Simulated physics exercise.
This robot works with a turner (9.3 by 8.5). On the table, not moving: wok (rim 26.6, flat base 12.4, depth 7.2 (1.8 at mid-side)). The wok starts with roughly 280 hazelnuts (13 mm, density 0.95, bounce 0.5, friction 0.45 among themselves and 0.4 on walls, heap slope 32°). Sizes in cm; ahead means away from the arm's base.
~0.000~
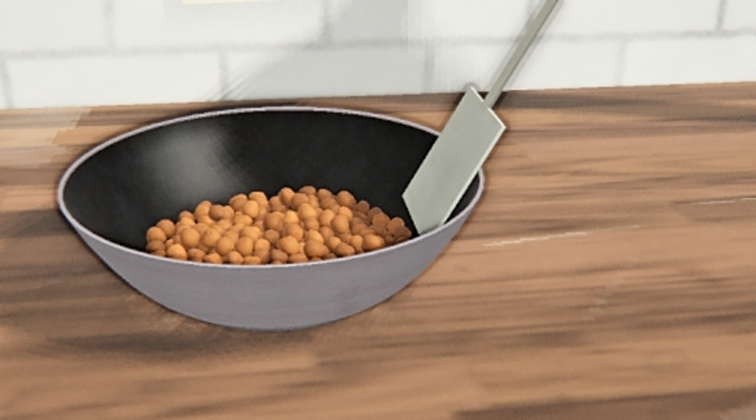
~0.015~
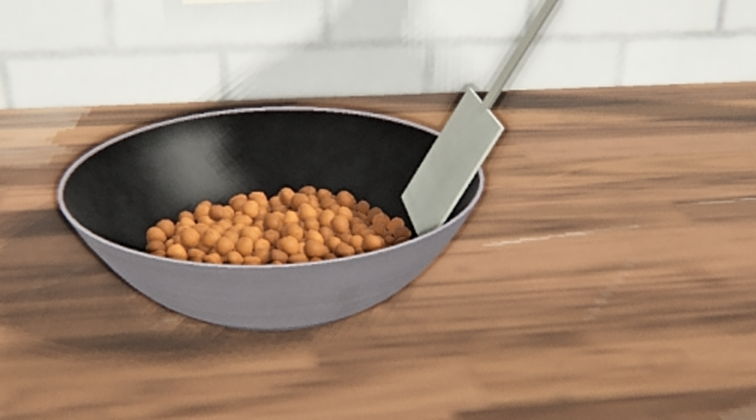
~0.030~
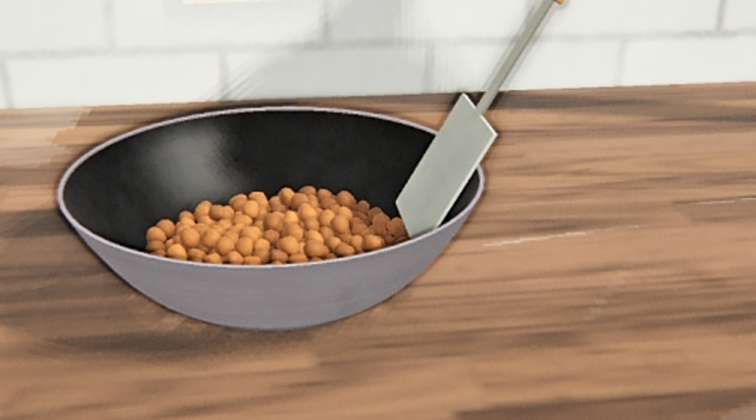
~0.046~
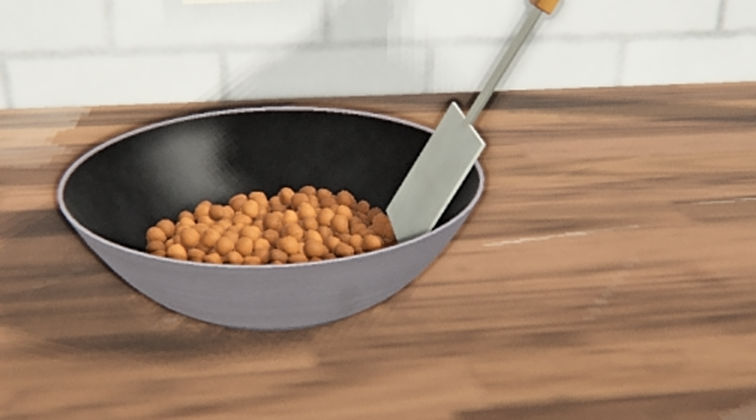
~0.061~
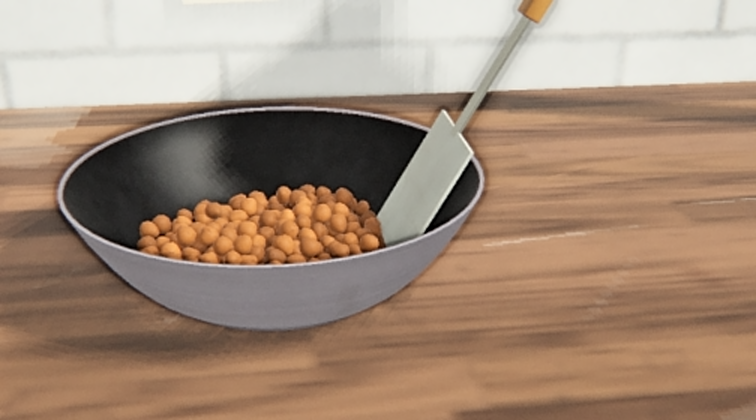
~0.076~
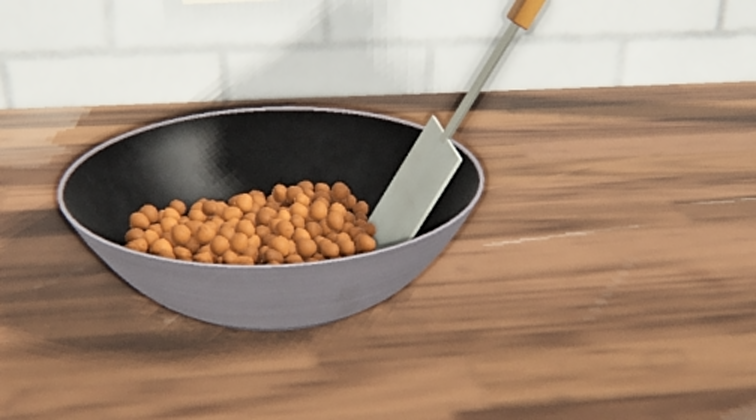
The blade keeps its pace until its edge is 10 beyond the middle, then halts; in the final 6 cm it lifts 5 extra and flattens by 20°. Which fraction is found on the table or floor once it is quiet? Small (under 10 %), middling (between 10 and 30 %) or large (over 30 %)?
Answer: Middling; between 10 and 30 % of the hazelnuts finish on the table or floor.
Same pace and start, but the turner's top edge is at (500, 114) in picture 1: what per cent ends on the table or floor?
About 20 per cent.
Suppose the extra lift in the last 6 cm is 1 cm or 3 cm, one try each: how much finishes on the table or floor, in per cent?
About 15 and 20 per cent.
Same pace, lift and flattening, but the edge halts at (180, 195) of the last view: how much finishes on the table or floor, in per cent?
Some 0 per cent.
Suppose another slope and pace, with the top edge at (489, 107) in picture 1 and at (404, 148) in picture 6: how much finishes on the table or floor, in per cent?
About 35 per cent.
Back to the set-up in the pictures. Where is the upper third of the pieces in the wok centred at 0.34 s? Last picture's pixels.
At about (161, 202).
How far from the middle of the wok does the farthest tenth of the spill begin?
About 35 cm.
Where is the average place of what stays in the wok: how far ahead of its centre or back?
Some 3.5 cm ahead.
After 0.21 s, sloping 60°, highest piece 5 above the table; 284 in the wok.
After 0.34 s, sloping 54°, highest piece 7 above the table; 284 in the wok.
After 0.61 s, sloping 40°, highest piece 11 above the table; 227 in the wok, 23 on the table or floor, 34 on the blade or in flight.
After 1.66 s, sloping 40°, highest piece 6 above the table; 227 in the wok, 57 on the table or floor.
In the end, 227 in the wok, 57 on the table or floor. That is 20 % on the table or floor.
